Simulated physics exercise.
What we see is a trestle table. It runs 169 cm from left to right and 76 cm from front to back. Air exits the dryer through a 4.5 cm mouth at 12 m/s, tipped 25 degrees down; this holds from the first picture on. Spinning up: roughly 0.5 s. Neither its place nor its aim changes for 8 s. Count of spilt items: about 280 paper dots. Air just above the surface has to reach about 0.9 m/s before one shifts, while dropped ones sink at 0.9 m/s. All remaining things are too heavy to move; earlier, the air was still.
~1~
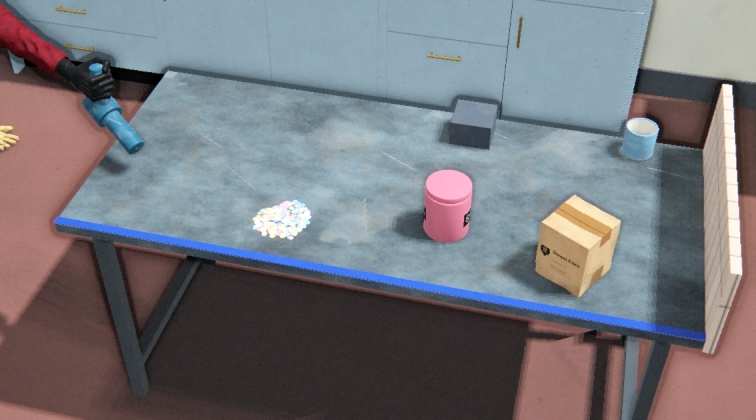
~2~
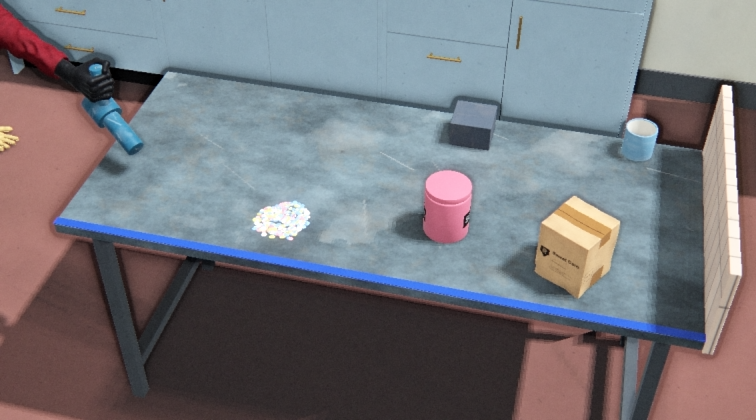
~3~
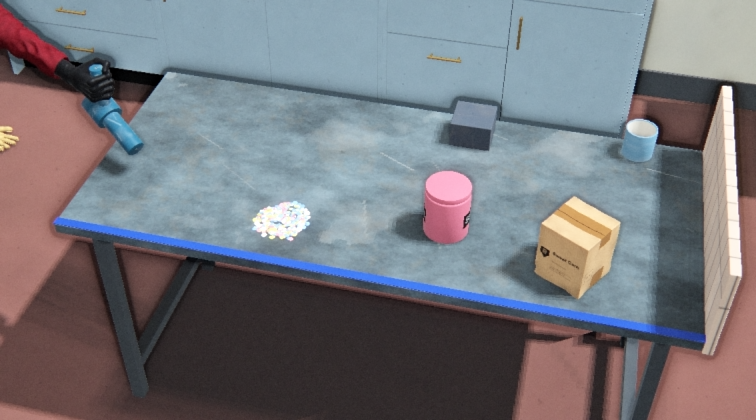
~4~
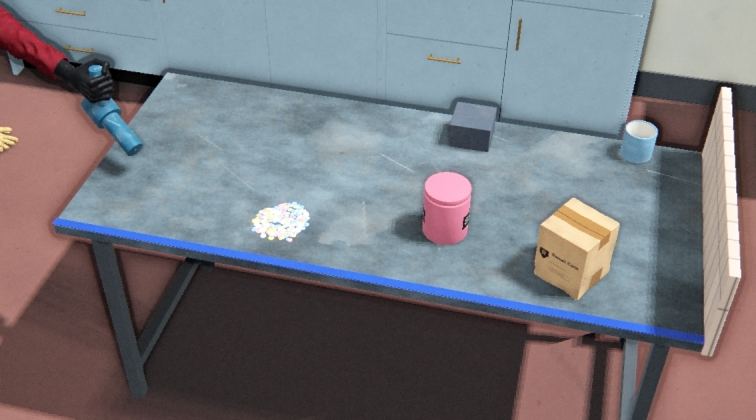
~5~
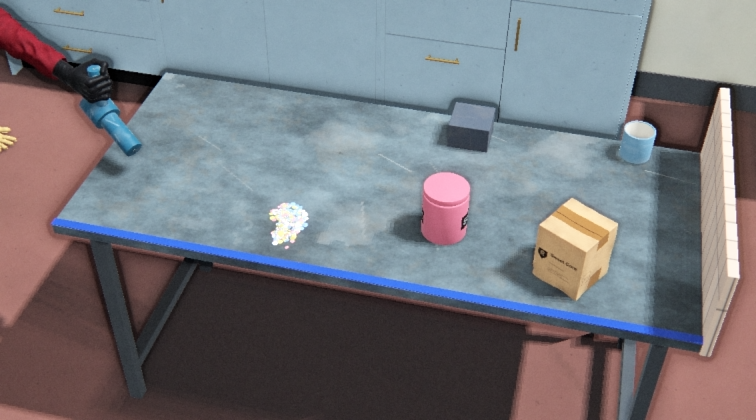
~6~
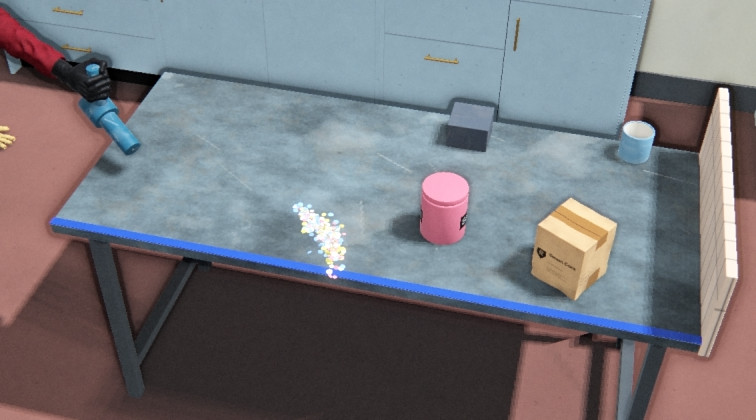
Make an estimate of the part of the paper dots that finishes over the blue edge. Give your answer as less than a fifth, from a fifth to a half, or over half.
My answer: More than half.
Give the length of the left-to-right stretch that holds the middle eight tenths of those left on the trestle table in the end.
Around 20 cm.
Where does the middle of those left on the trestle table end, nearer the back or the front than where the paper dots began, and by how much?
Forward, by about 10 cm.
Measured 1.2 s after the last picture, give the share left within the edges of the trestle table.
I'd put it near 40 per cent.
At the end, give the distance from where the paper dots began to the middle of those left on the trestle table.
Distance: Approx. 75 cm.
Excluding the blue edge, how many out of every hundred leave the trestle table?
That lands at some 3 %.
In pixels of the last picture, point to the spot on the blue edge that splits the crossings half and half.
Near (543, 315).
Then, 1.2 s after the last picture the count stands so, 53 % are over the blue edge; the middle of those still in play is near (559, 294).
Then, 2.1 s after the last picture the count stands so, 57 % are over the blue edge; the middle of those still in play is near (562, 294).
Then, 4.0 s after the last picture the count stands so, 59 % are over the blue edge; the middle of those still in play is near (563, 295).
Then, 7.6 s after the last picture, at the end, 62 % are over the blue edge; the middle of those still in play is near (563, 295).
